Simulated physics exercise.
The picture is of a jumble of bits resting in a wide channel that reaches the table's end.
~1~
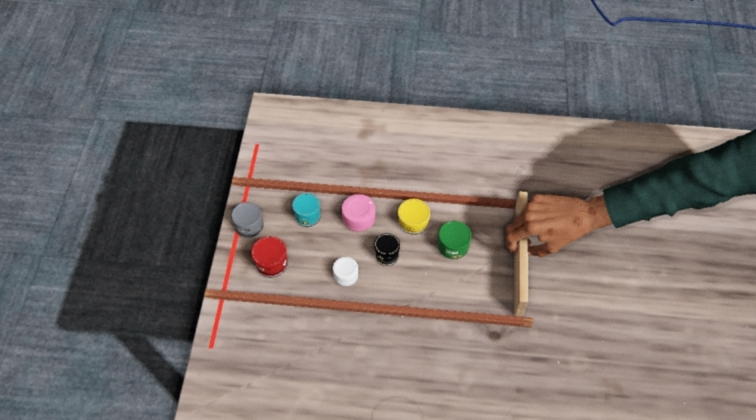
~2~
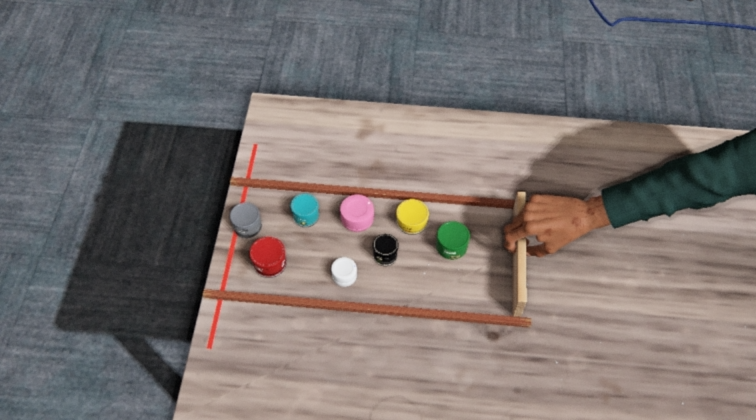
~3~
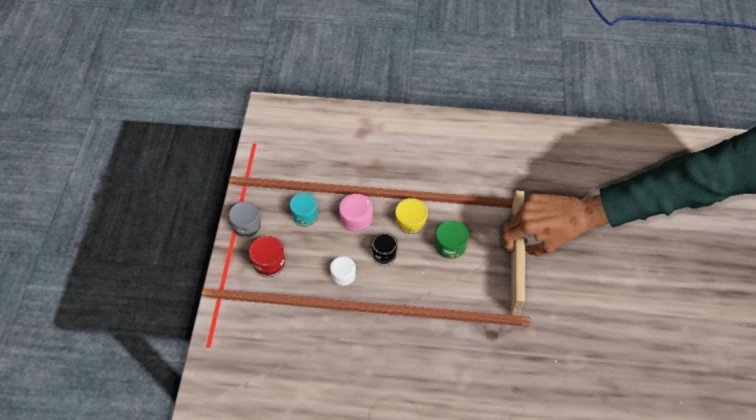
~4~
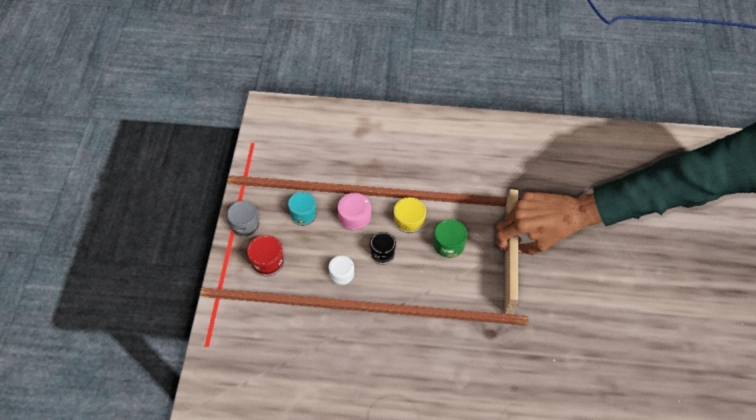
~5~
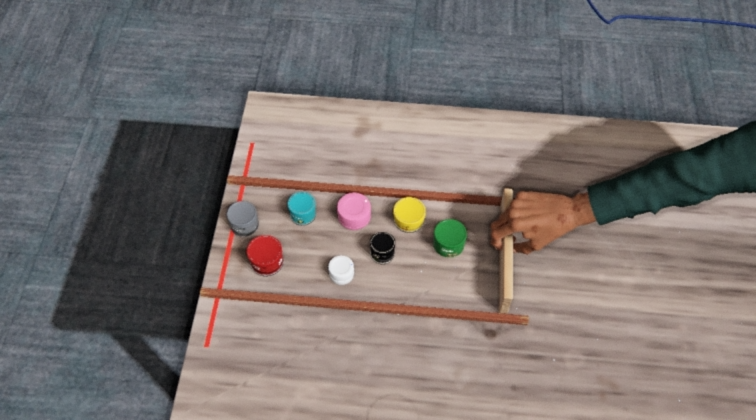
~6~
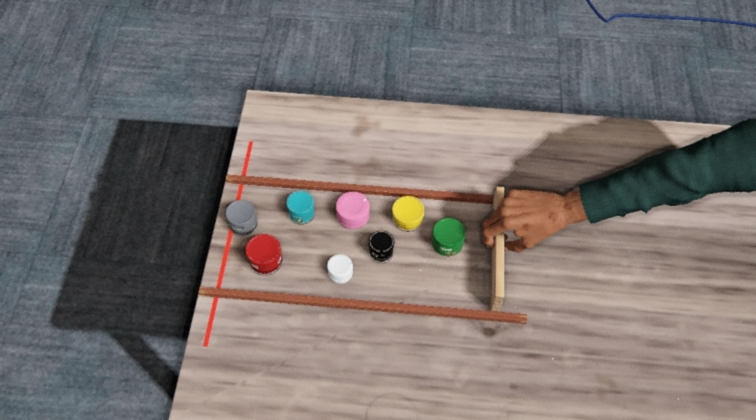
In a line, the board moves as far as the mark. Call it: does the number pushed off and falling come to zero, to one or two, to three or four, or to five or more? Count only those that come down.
It comes to three or four.
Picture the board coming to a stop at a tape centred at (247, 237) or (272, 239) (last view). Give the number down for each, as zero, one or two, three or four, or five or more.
The falls would be either three or four; one to two.
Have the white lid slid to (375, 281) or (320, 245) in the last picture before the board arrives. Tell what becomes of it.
First spot, it is safe; second spot, it is pushed off.
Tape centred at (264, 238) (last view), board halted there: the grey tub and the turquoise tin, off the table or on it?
In that case the grey tub tips off, and the turquoise tin tips off.
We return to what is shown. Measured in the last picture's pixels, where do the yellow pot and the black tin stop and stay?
Final pixels, roughly: (223, 191) for the first, (214, 243) for the other.
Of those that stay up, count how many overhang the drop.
Answer: 4.
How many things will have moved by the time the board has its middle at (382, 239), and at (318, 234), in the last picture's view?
Counts: 4 / 7.
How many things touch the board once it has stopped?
4.
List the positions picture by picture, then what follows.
Grey tub (248, 220); red pot (270, 257); turquoise tin (307, 210); board (521, 253); tape (236, 238), in the first picture.
Red pot (269, 257); white lid (344, 272), in the second picture.
Turquoise tin (304, 210); green tub (452, 240), in the third picture.
Grey tub (244, 219); yellow pot (410, 215), in the fourth picture.
Red pot (266, 256); board (506, 250), in the fifth picture.
Grey tub (242, 218); red pot (265, 255); turquoise tin (301, 208); board (498, 248); tape (230, 236), in the sixth picture.
A little later, none off yet; grey tub at rest near (242, 218); red pot at rest near (265, 255); turquoise tin at rest near (301, 208).
Next, none off yet; grey tub shifted about its own width near (216, 223); red pot at rest near (265, 255); turquoise tin shifted well along near (242, 213).
When it is over, the number that fall off is three or four; down, pink lid, turquoise tin, red pot and grey tub.
